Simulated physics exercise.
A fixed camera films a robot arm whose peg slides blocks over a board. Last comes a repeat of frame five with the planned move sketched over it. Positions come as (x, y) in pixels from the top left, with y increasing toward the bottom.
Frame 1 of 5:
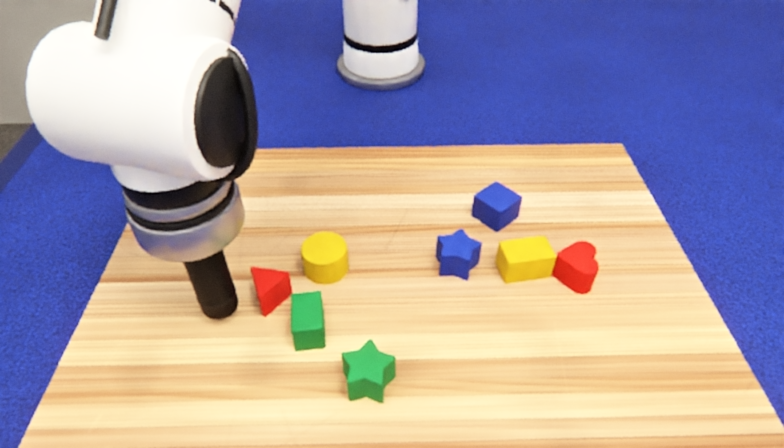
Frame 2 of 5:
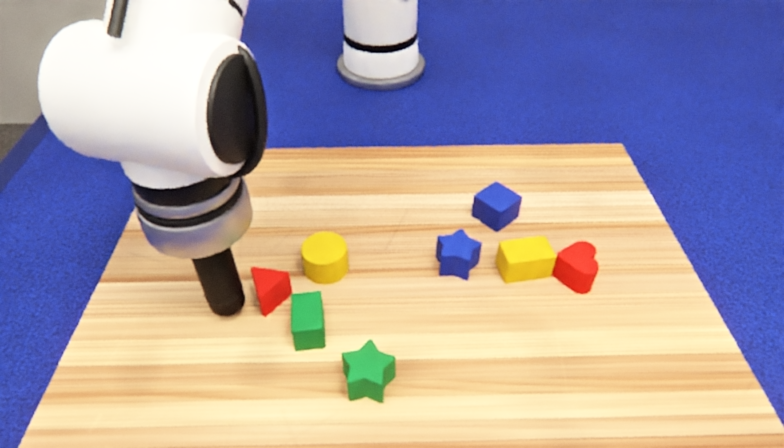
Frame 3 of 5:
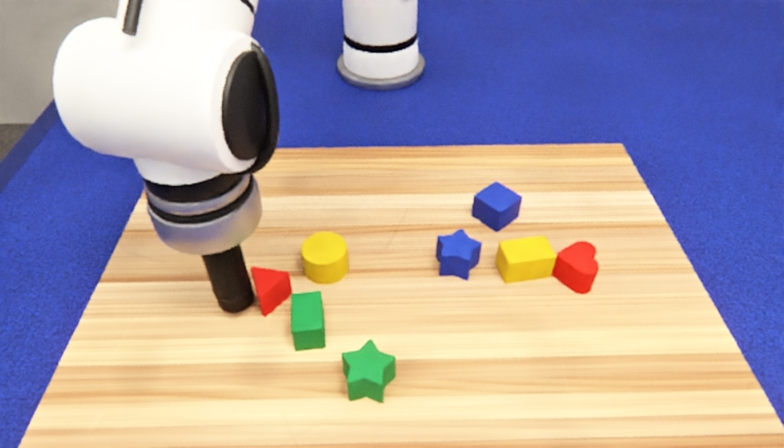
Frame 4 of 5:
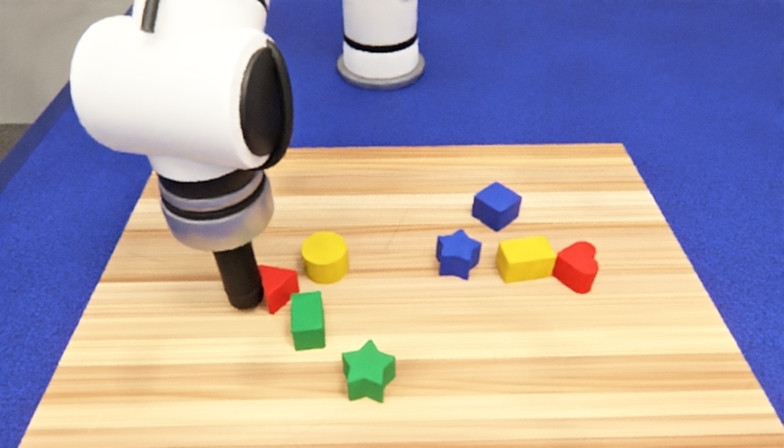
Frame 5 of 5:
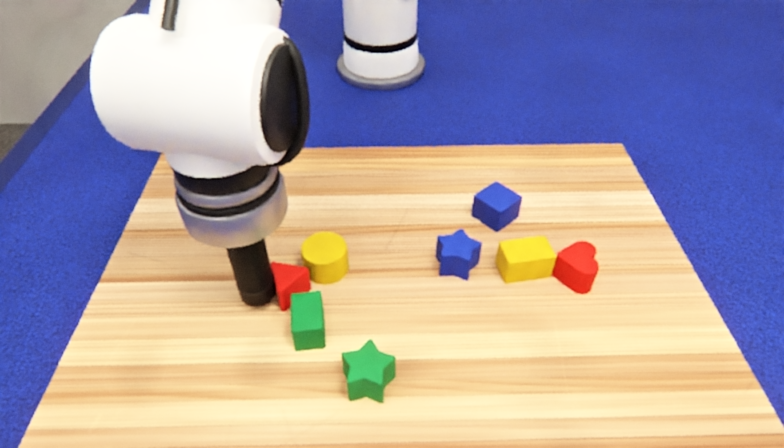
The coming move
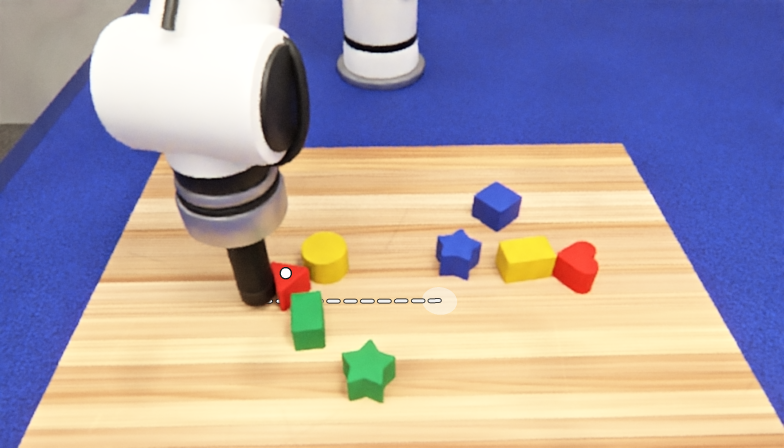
The clip opens on a white robot arm holding a black peg over a wooden board scattered with red, yellow, green and blue blocks. The peg slides a short way right until it meets the red triangular block, then nudges it slightly right toward the yellow round block, while the other blocks stay still.
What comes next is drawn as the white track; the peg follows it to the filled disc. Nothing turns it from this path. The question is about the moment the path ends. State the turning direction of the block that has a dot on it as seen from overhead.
Looking down, my answer is that the block that has a dot on it rotates anticlockwise.
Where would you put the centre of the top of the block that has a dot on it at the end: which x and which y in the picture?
It will end up at (383, 257).
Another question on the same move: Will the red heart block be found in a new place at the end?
That would be a no.
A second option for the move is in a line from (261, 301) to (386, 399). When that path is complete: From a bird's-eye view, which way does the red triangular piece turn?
Bird's-eye view: Counterclockwise.
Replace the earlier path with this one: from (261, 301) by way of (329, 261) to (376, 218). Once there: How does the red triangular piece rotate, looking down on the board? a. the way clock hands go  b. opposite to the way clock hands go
a
Drawn move, from (261, 301) to (440, 301); the dot is on the red triangular piece.
The first path, step by step. One third of the way, peg at (320, 294); red triangular piece at (346, 268), turned 25° anticlockwise; green oblong at (320, 316), turned 40° clockwise; yellow circular block at (329, 244).
Two thirds of the way, peg at (380, 294); red triangular piece at (382, 258), turned 60° anticlockwise; green oblong at (322, 317), turned 50° clockwise; yellow circular block at (329, 244).
At the end, peg at (440, 293); red triangular piece at (383, 257), turned 70° anticlockwise; green oblong at (322, 317), turned 50° clockwise; yellow circular block at (329, 244); blue star still; red heart block still.
